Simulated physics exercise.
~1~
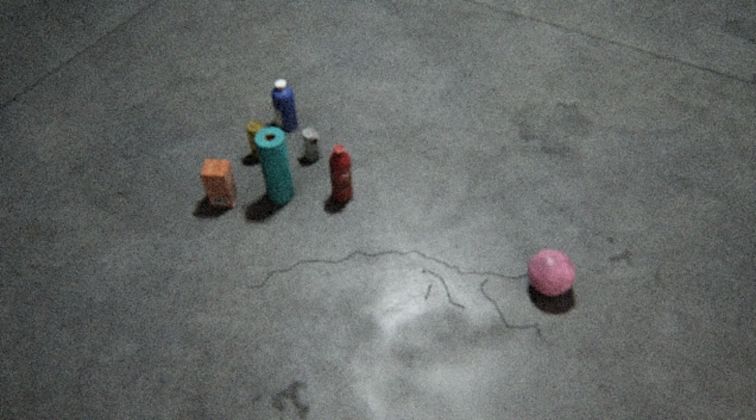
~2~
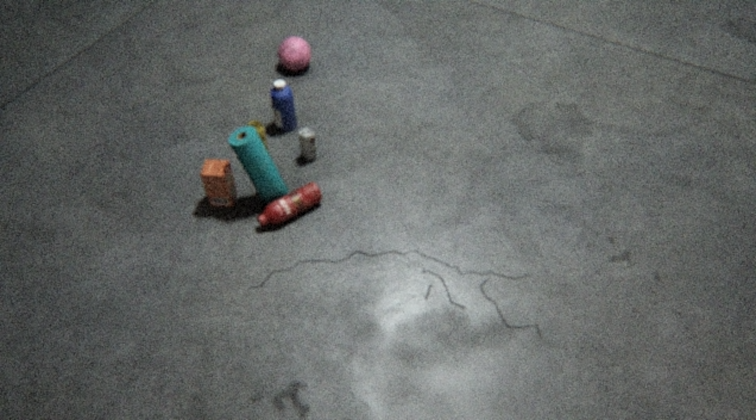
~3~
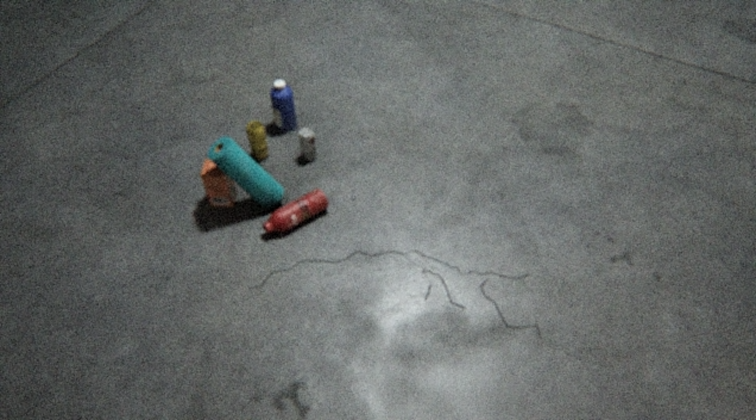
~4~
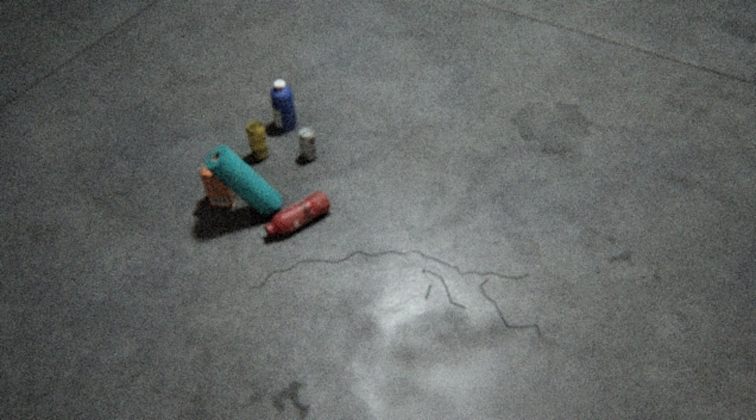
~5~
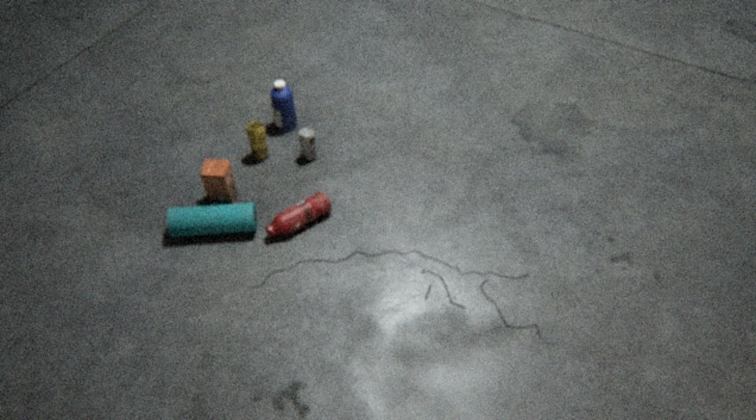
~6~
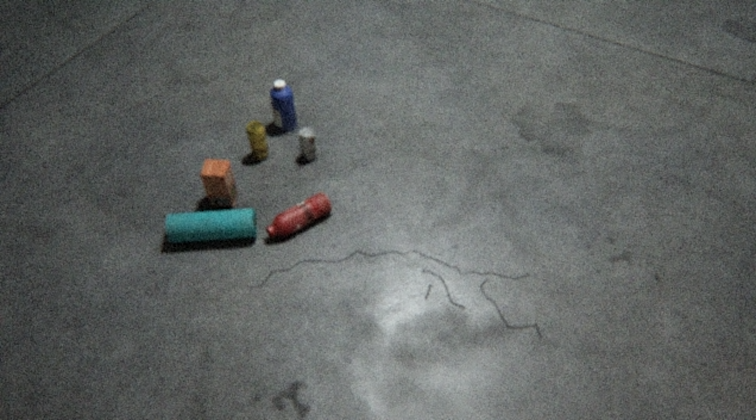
A pink ball rolls from the right across a grey, cracked concrete floor, seen from above at an angle, toward a loose group of six household things at left. A turquoise roll stands among a red bottle on its right, an orange carton on its left, and a yellow can, white can and blue bottle behind. The ball passes to the back beyond the blue bottle and leaves view, while the red bottle topples and the roll tilts left. The roll leans over the carton, then drops in front of it. Roll and red bottle end lying down, the others upright.
